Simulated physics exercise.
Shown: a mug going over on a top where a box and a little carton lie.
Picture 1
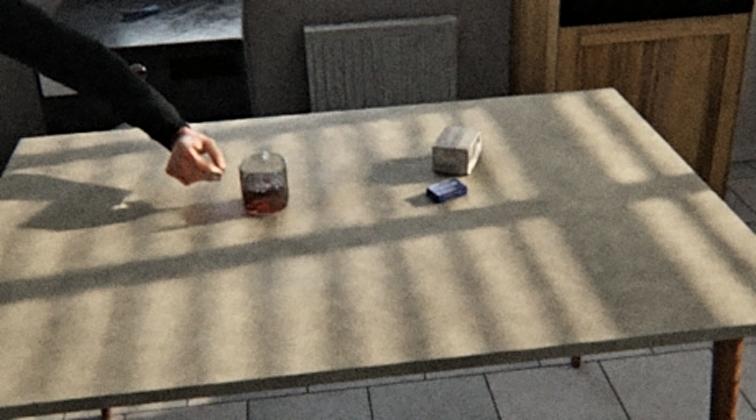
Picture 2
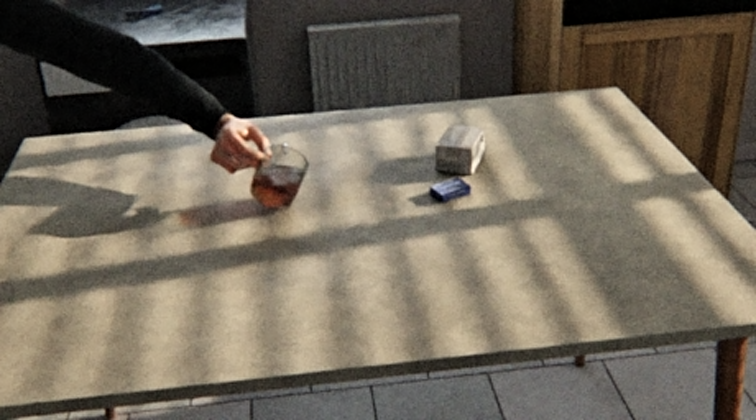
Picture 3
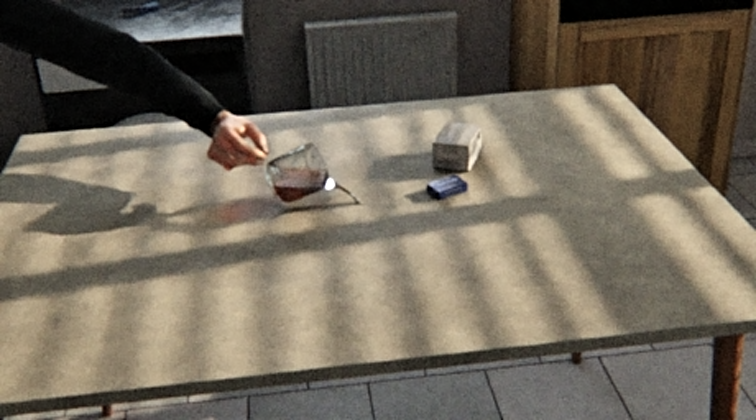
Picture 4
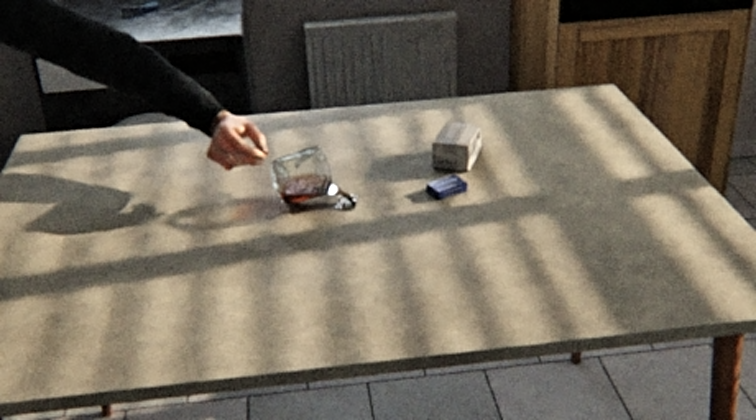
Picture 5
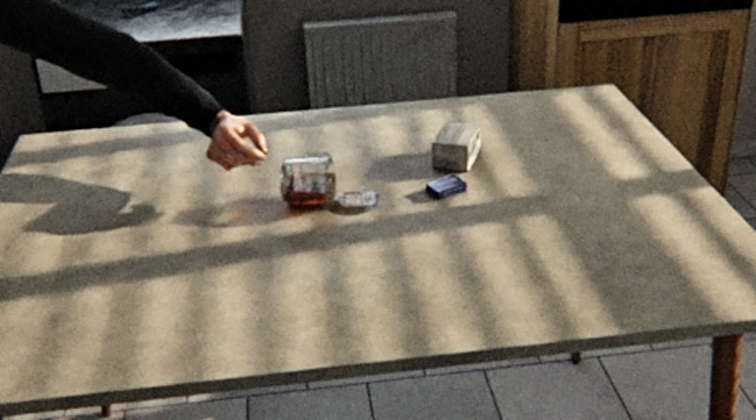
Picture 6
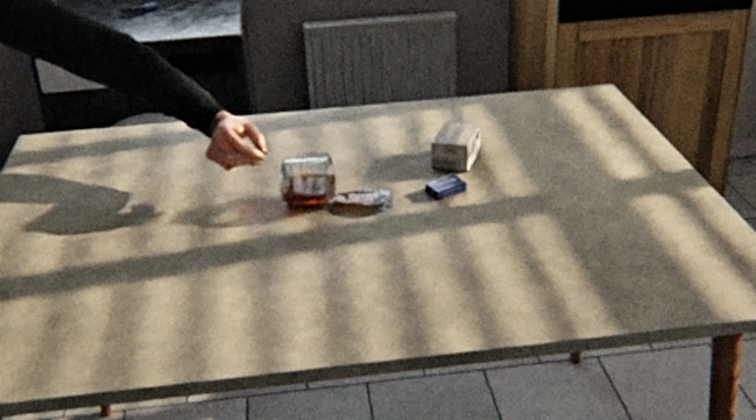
On a table, a hand tips a mug over to the right, and dark liquid spills.
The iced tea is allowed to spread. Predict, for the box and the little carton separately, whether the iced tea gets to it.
Prediction: The box gets some iced tea on it, the little carton gets some iced tea on it.
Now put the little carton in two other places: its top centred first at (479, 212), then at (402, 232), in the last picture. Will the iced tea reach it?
It gets caught at the first place and gets caught at the second.
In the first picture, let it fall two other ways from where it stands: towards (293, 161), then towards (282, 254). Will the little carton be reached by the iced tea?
For the first try it is missed; for the other it is missed.
Shortly, the puddle covers about as much as a plate; the box is soaking at its edge; the little carton is soaking at its edge.
Then, the puddle covers about as much as a big tray; the box is soaking at its edge; the little carton is soaking at its edge.
At the finish, the puddle covers about as much as a big tray; the box is soaking at its edge; the little carton is soaking at its edge.
